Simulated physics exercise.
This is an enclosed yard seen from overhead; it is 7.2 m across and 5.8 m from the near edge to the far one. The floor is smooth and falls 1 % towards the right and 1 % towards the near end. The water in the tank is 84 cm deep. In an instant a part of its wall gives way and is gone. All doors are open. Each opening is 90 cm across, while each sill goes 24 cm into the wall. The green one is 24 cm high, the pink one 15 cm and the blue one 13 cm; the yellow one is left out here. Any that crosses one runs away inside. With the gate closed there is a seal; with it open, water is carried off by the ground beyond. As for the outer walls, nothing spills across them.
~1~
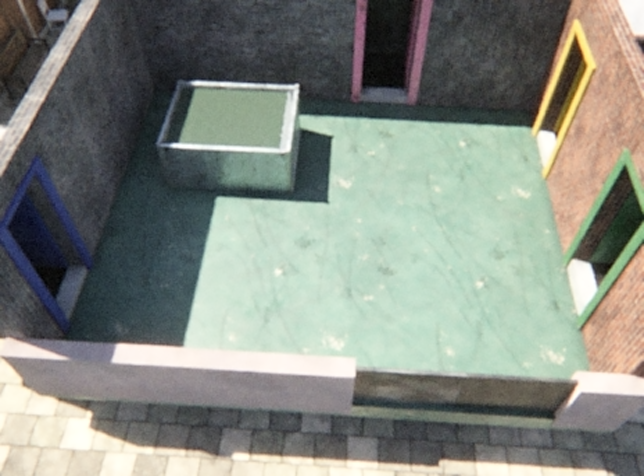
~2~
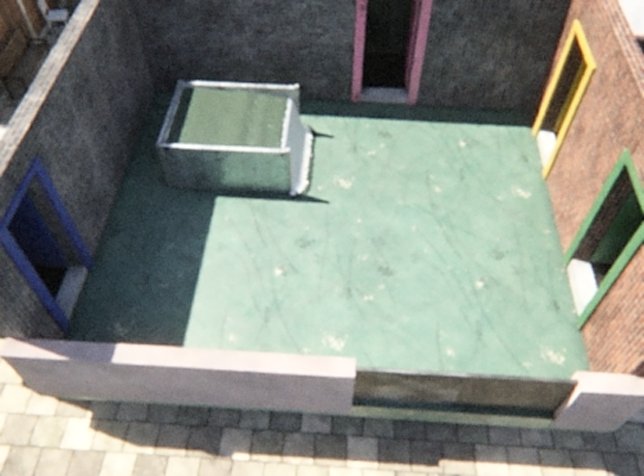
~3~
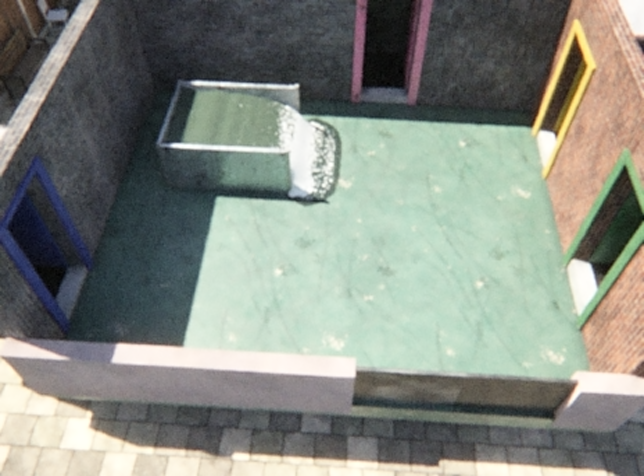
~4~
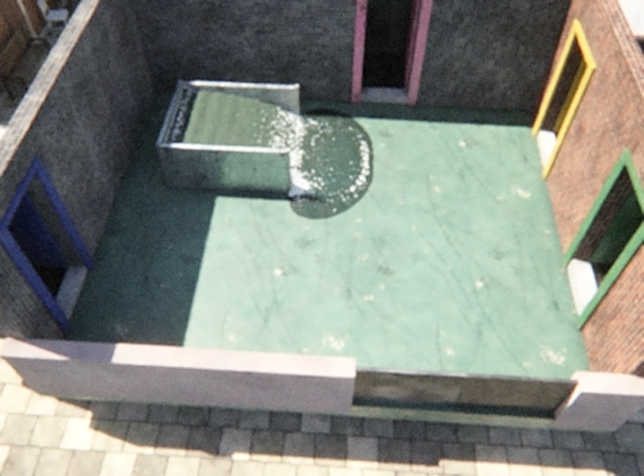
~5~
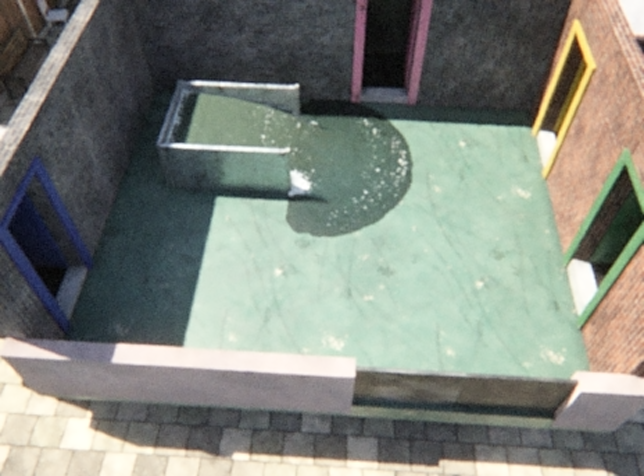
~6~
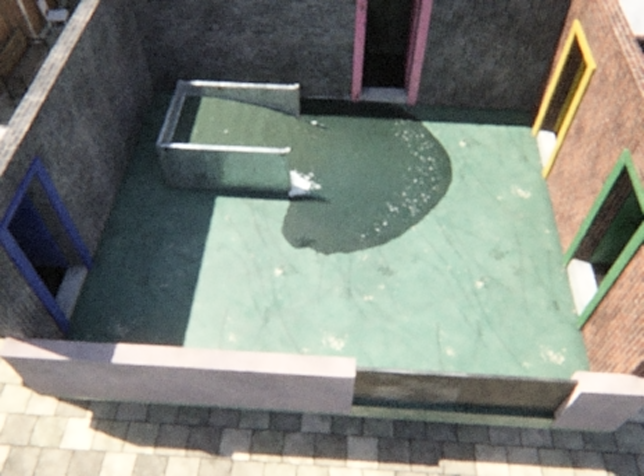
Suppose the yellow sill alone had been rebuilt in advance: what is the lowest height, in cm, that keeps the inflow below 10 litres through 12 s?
About 31 cm.
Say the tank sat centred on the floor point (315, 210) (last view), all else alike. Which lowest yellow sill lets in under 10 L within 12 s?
At least roughly 24 cm high.
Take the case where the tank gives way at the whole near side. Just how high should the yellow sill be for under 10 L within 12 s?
Required height: Approx. 9.5 cm.
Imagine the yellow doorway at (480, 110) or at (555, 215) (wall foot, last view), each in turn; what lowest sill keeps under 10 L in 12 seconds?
Around 25 and 26 cm respectively.
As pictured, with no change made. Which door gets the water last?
Last in order comes the blue door.
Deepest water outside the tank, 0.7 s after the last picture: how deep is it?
Max depth: Around 30 cm.
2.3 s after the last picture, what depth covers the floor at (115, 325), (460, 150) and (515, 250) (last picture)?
Respectively 0 cm, 4 cm and 9 cm.
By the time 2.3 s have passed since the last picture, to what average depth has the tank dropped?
It averages roughly 14 centimetres.
Then, 0.7 s after the last picture water covers 40 % of the floor, deepest (30 cm) near (306, 167); 26 cm at the yellow door, 6 litres in over its 17 cm sill.
Then, 2.3 s after the last picture water covers 50 % of the floor, deepest (40 cm) near (586, 403); 29 cm at the yellow door, 123 litres in over its 17 cm sill.
Then, 11.3 s after the last picture water covers 95 % of the floor, deepest (11 cm) near (572, 402); 6 cm at the yellow door, 154 litres in over its 17 cm sill.
At the yellow door as built, the water peaked near 36 cm, 1.7 s after the last picture.
Run again over the same 12 s with other heights there, 20 litres in over 28.5 cm, 4 litres over 33.5 cm. The limit of 10 litres is kept from about 31 cm up.
